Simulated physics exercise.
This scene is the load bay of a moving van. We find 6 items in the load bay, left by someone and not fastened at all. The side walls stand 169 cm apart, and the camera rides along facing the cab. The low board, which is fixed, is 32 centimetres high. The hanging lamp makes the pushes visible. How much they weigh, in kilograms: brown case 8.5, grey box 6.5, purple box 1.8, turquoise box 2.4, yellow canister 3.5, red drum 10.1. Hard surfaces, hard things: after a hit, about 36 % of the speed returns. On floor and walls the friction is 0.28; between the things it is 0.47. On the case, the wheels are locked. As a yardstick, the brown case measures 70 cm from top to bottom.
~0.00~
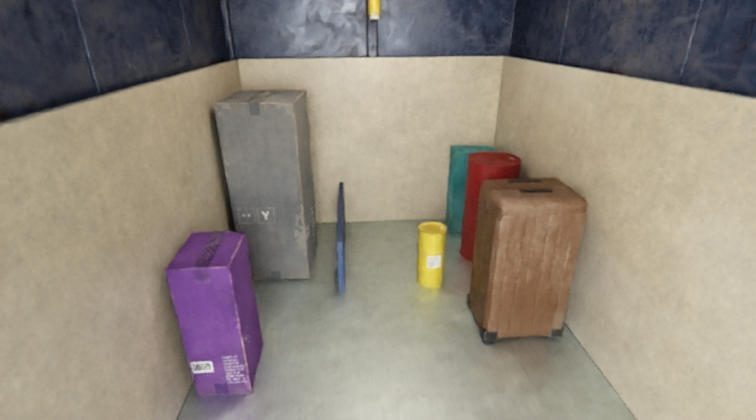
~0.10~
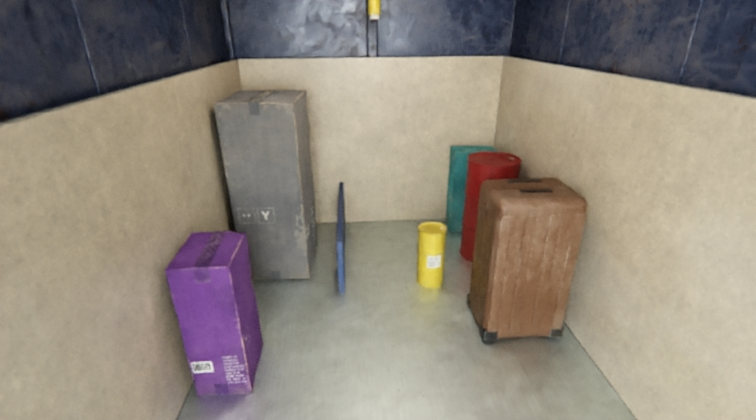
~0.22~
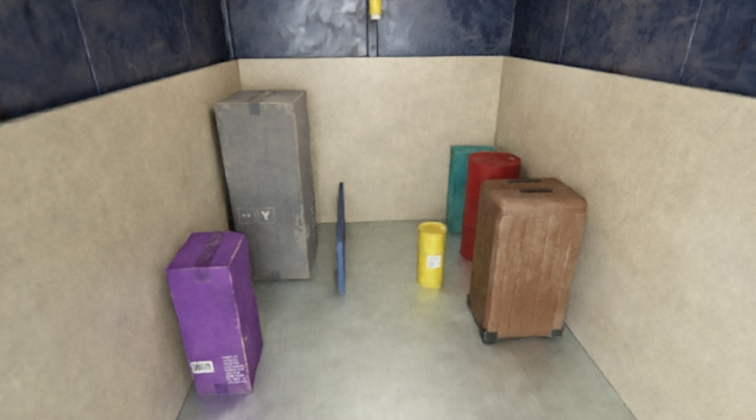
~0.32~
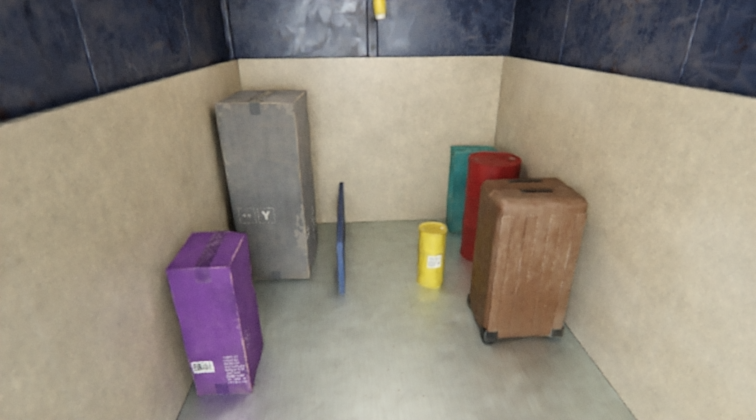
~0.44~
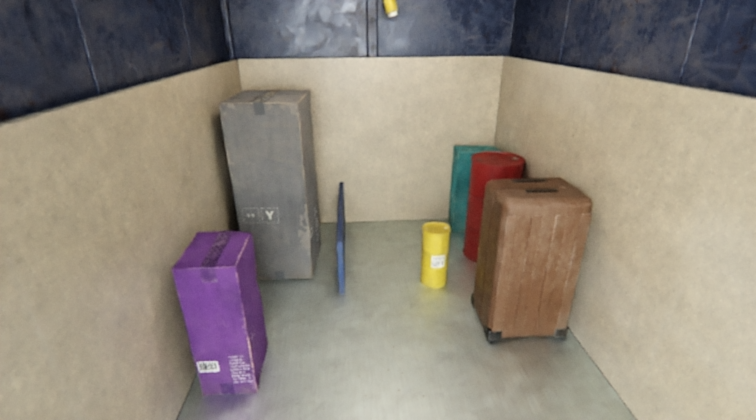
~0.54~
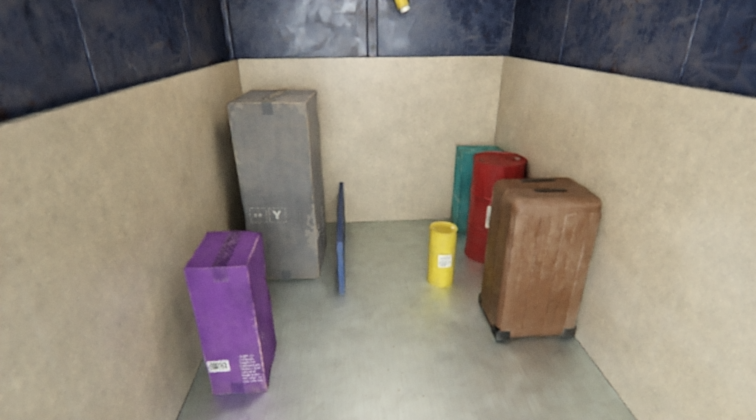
In the load bay of a van, boxes, a suitcase and other unfastened items stand still around a low blue board; then the hanging lamp swings right, and the items except the board shift slightly to the right.
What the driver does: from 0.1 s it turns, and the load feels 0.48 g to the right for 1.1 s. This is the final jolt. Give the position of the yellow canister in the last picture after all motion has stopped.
The yellow canister ends near (516, 251).
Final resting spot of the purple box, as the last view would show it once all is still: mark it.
I'd put it at around (438, 302).
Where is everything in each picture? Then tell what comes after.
No push; yellow canister (431, 255); brown case (521, 259), in the first frame.
No push; purple box (222, 313), in the second frame.
Push 0.23 g right; brown case (521, 259), in the third frame.
Push 0.42 g right; grey box (275, 186); purple box (222, 313), in the fourth frame.
Push 0.48 g right, in the fifth frame.
Push 0.48 g right; yellow canister (442, 255) shifted 6 cm; brown case (534, 258) shifted 6 cm, in the sixth frame.
Around 0.74 s, push 0.48 g right; yellow canister shifted 20 cm near (466, 253); purple box shifted 20 cm; grey box shifted 16 cm.
Around 0.94 s, push 0.48 g right; yellow canister shifted 41 cm near (503, 252); purple box shifted 41 cm; grey box shifted 17 cm.
Around 1.24 s, no push; yellow canister shifted 48 cm near (516, 251); purple box at 6° to upright; grey box shifted 16 cm.
Around 2.34 s, no push; yellow canister shifted 48 cm near (516, 251); purple box shifted 86 cm; grey box shifted 16 cm.
Finally (4.0 s), not toppled but over 15 cm from the start, grey box, purple box and yellow canister; the other 3 still in place (within 15 cm). Final places as that camera would see them, yellow canister near (516, 251).
